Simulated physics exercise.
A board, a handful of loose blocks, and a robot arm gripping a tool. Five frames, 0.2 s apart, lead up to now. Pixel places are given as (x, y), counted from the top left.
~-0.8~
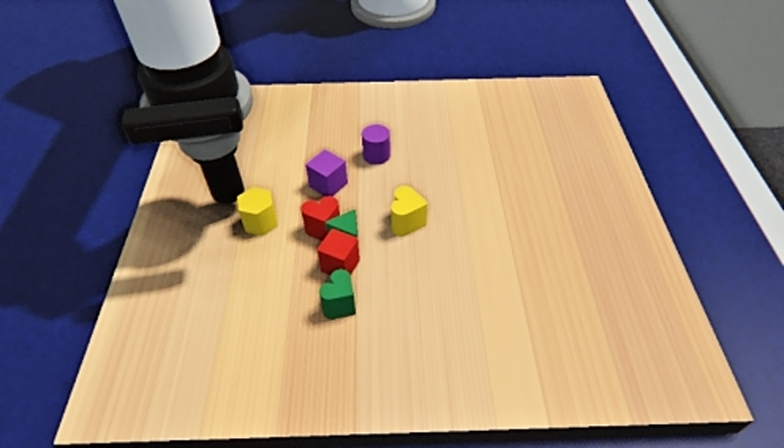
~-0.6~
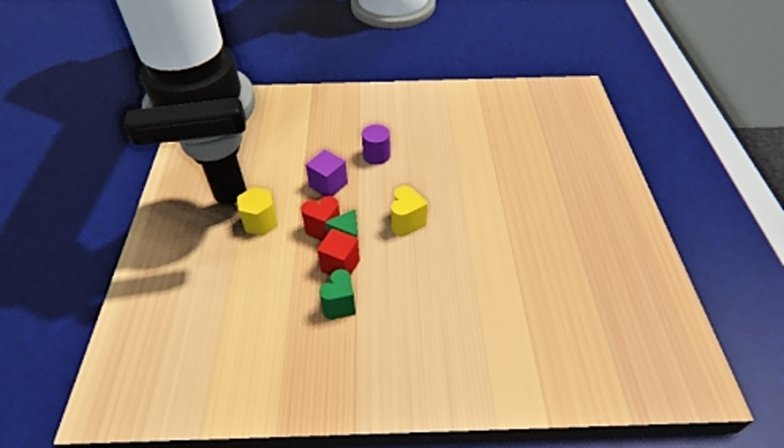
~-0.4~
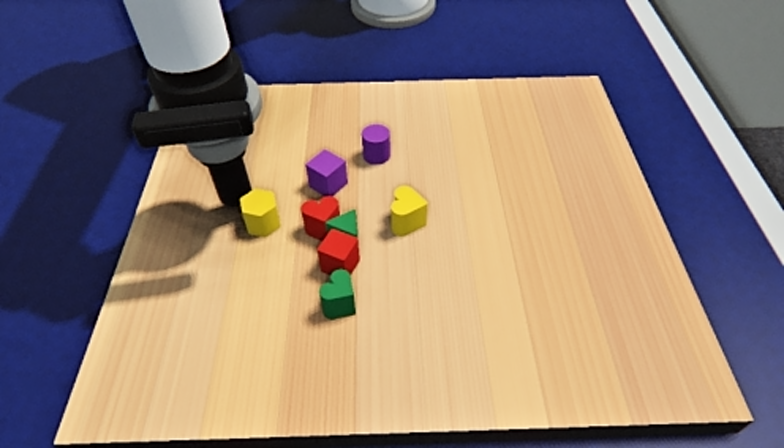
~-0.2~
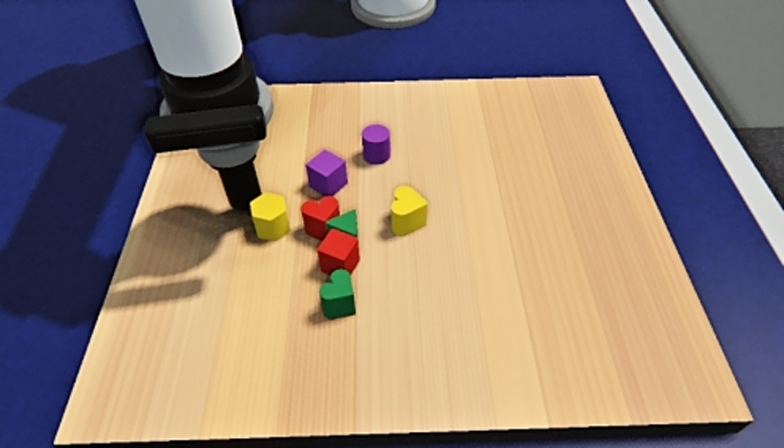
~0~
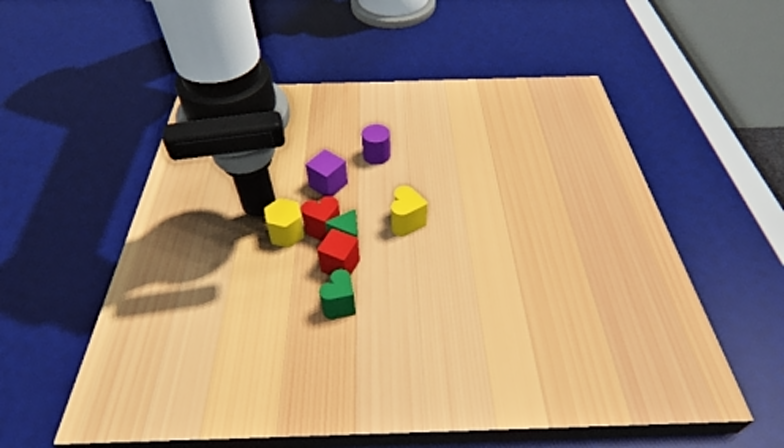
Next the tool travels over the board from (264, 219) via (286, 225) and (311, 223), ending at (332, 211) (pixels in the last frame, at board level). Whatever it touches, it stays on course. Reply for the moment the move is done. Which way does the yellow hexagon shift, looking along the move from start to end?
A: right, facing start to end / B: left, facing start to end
Correct choice: A.
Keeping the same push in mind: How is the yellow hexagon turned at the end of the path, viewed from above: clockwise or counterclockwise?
Looking from above, the answer is clockwise.
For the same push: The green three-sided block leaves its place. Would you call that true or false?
The statement is true.
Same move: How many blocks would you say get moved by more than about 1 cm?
That push would leave three or more blocks displaced by more than about 1 cm.
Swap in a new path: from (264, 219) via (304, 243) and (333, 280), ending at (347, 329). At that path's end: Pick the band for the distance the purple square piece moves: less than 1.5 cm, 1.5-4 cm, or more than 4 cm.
By the end of the path, it will have gone short of 1.5 cm.
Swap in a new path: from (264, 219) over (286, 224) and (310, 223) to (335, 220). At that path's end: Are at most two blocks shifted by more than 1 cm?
No.
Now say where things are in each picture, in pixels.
Lower end of the tool (229, 193), tops of blocks, yellow hexagon (255, 200), red heart-shaped block (320, 207), purple square piece (325, 162), green three-sided block (345, 222), in the first picture.
Tool (231, 194), blocks as before, in the second picture.
Tool (236, 196), yellow hexagon (258, 202), in the third picture.
Tool (246, 200), yellow hexagon (268, 206), in the fourth picture.
Tool (260, 206), yellow hexagon (282, 212), red heart-shaped block (320, 207), purple square piece (325, 162), green three-sided block (345, 222), in the fifth picture.
What follows on the original path. Halfway along, tool (296, 212); yellow hexagon (304, 227), turned 20° clockwise; red heart-shaped block (338, 211), turned 55° anticlockwise; green three-sided block (358, 226).
At the end, tool (330, 198); yellow hexagon (305, 226), turned 30° clockwise; red heart-shaped block (346, 207), turned 30° anticlockwise; purple square piece not moved; green three-sided block (358, 227).
